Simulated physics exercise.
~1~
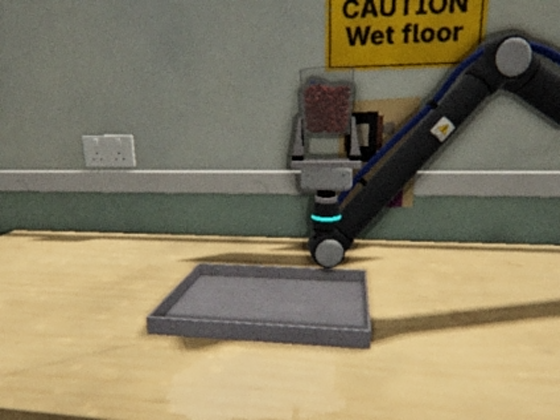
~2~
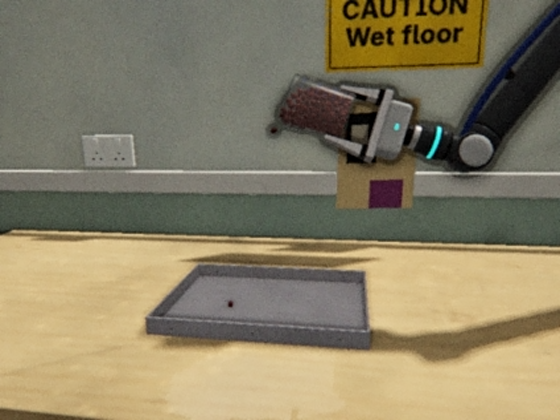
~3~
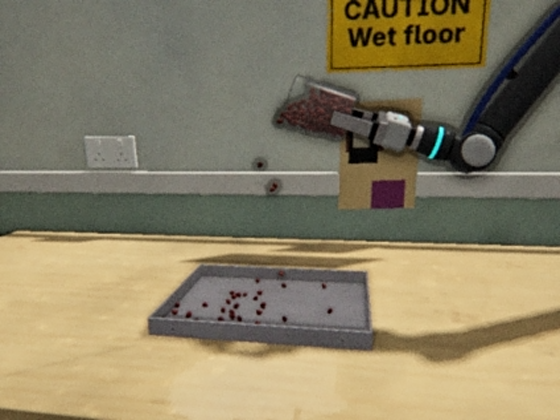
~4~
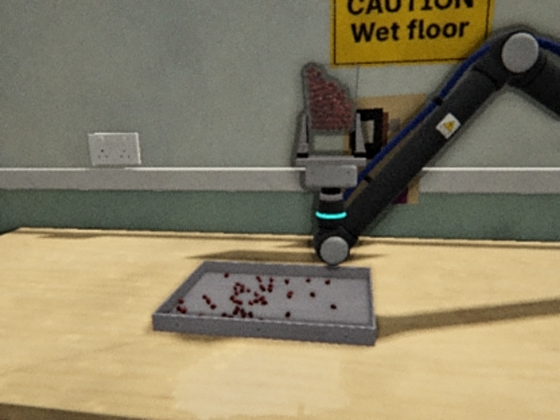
A clear tumbler of dark red beans stands upright in the gripper of a black robot arm, above a shallow grey tray on a wooden table. The arm lifts and tips the tumbler onto its side toward the left, and the first beans drop into the tray. It keeps the tumbler tilted while more beans fall and scatter across the tray. Then the arm swings the tumbler back upright, lowering it to about where it began. Most of the beans remain inside, heaped unevenly, while a modest scattering lies in the tray.
